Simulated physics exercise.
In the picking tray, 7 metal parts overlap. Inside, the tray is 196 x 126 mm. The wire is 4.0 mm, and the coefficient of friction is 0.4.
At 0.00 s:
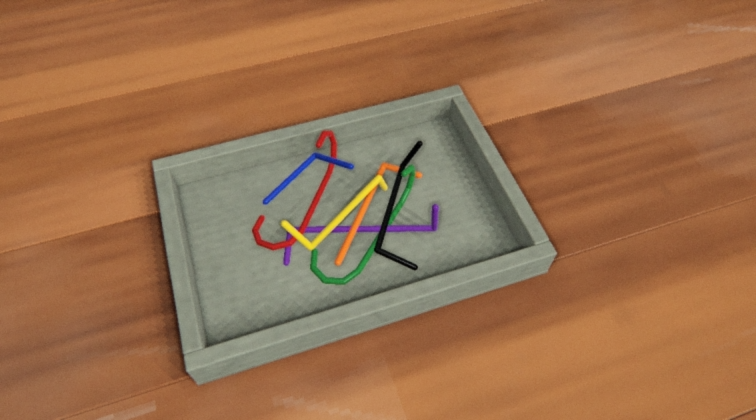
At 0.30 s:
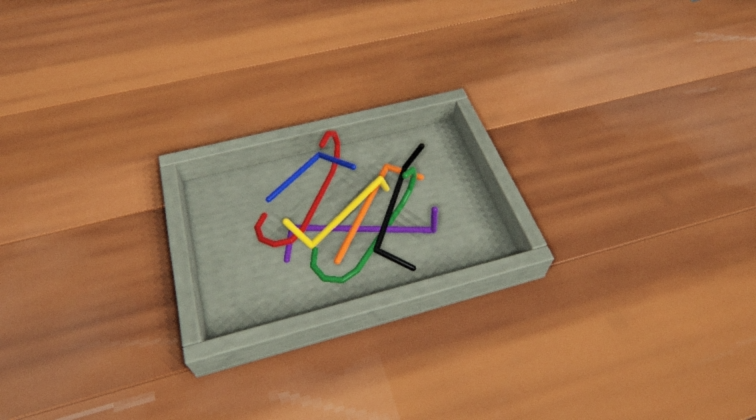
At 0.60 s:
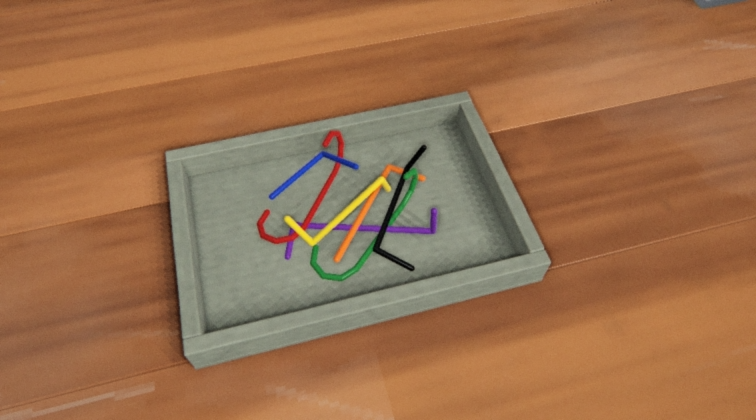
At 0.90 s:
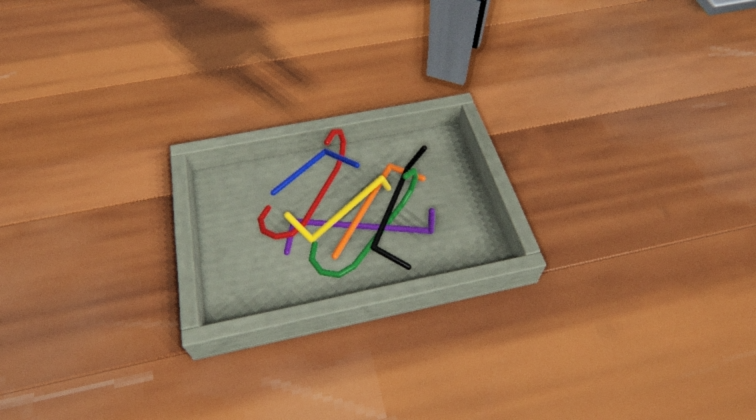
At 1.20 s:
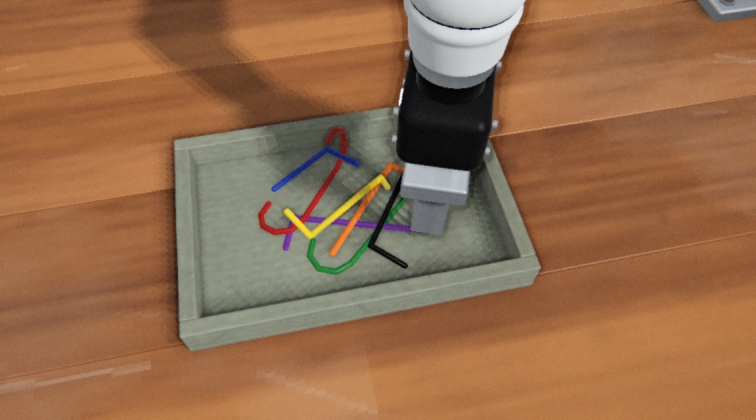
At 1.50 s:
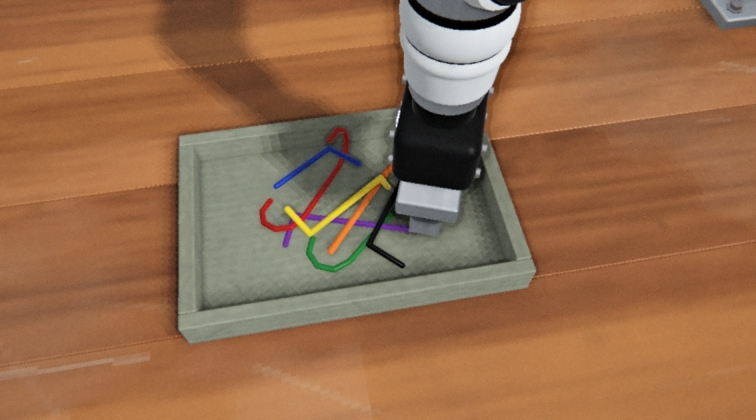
In a gray tray on a wooden surface, seven bent, colored metal parts lie overlapping as the view shifts slightly. A robot gripper enters from the top, lowers over the right side of the tray, and closes on the purple crank beside the black one.
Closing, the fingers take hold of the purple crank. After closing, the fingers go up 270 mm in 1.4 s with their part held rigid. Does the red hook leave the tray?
No, it ends up still in the tray.
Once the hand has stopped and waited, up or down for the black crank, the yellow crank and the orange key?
Once things settle, the black crank is carried along, the yellow crank remains where it was, and the orange key remains where it was.
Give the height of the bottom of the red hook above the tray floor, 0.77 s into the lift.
Some 0 mm up.
By 1.92 s, lowest point more than 20 mm over the tray floor, purple crank 58 mm.
By 2.27 s, lowest point more than 20 mm over the tray floor, purple crank 158 mm, black crank 92 mm.
By 2.90 s, lowest point more than 20 mm over the tray floor, purple crank 272 mm, black crank 209 mm.
Finally, hanging purple crank 272 mm, black crank 207 mm; the other 5 are down.
